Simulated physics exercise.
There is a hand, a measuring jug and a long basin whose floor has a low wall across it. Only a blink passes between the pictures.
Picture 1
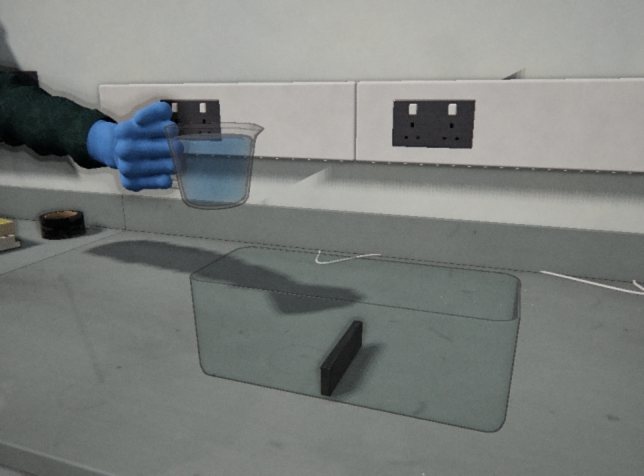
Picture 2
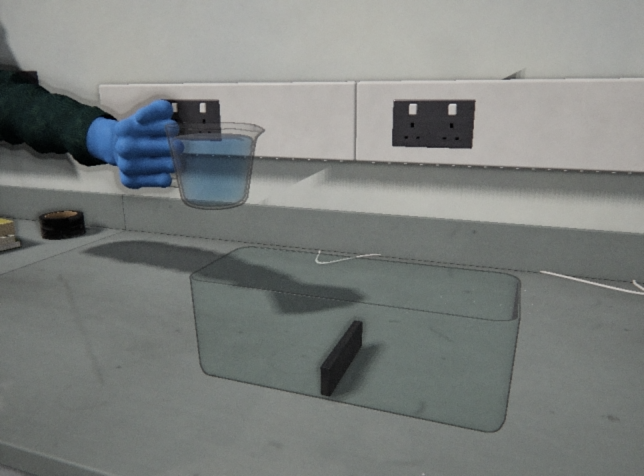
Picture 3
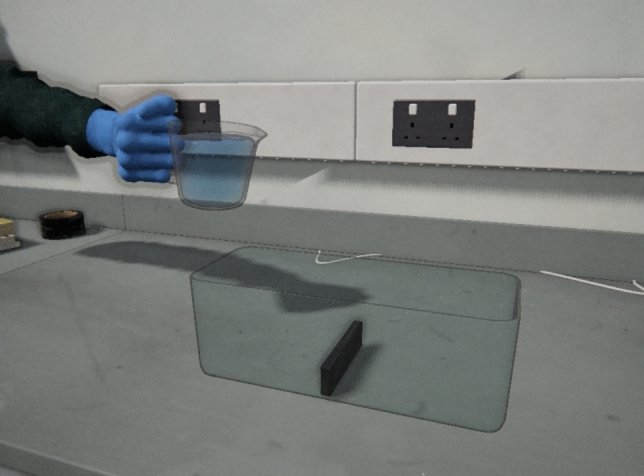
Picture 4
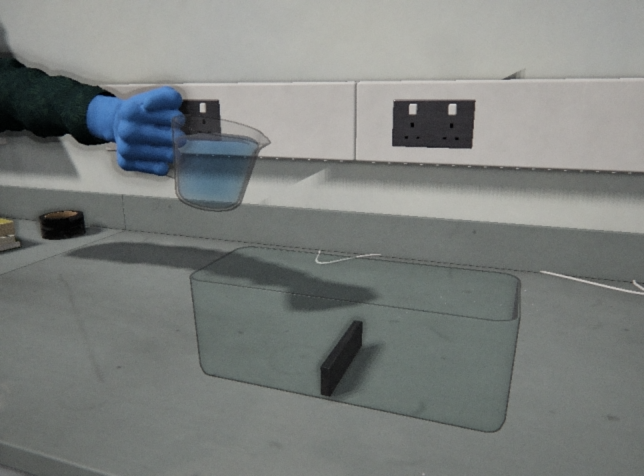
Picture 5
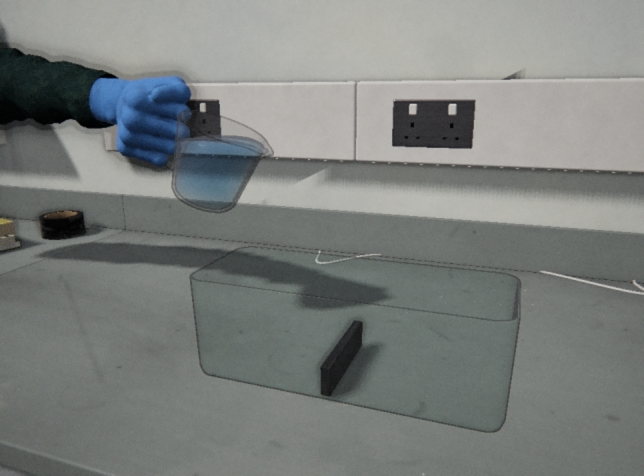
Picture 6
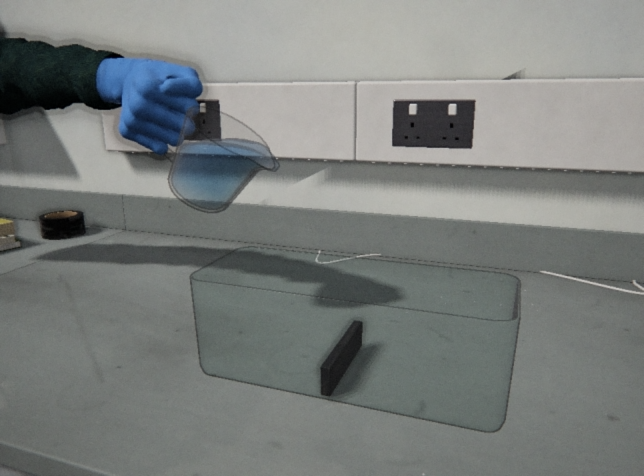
At the start, a blue-gloved hand holds a clear measuring jug of blue liquid upright above a long, clear basin with a low dark wall across its floor. The hand tilts the jug to the right, slowly and then more steeply, and the liquid shifts toward the spout until it reaches the lip.
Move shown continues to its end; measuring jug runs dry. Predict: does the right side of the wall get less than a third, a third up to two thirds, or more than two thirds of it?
The share right of the wall fails to reach one third.
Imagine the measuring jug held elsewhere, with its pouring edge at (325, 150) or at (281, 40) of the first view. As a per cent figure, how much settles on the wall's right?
Roughly 75 % the first time and roughly 45 % the second.
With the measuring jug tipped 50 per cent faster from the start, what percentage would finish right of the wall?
Estimate: Around 10 %.
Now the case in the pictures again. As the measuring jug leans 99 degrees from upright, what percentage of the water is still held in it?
35 per cent, roughly.
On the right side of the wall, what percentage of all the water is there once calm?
5 % or thereabouts.
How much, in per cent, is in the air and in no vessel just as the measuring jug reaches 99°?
25 per cent.
A moment on, the measuring jug is tipped on its side and 34 per cent is still to pour, 40 is left of the wall and 0 right of it.
Next, the measuring jug is tipped right over and 1 per cent is still to pour, 91 is left of the wall and 2 right of it.
Then the measuring jug is tipped right over and 0 per cent is still to pour, 91 is left of the wall and 7 right of it.
Later the measuring jug is tipped right over and 0 per cent is still to pour, 91 is left of the wall and 7 right of it.
At rest 91 per cent lies left of the wall, 7 right of it and 2 outside.
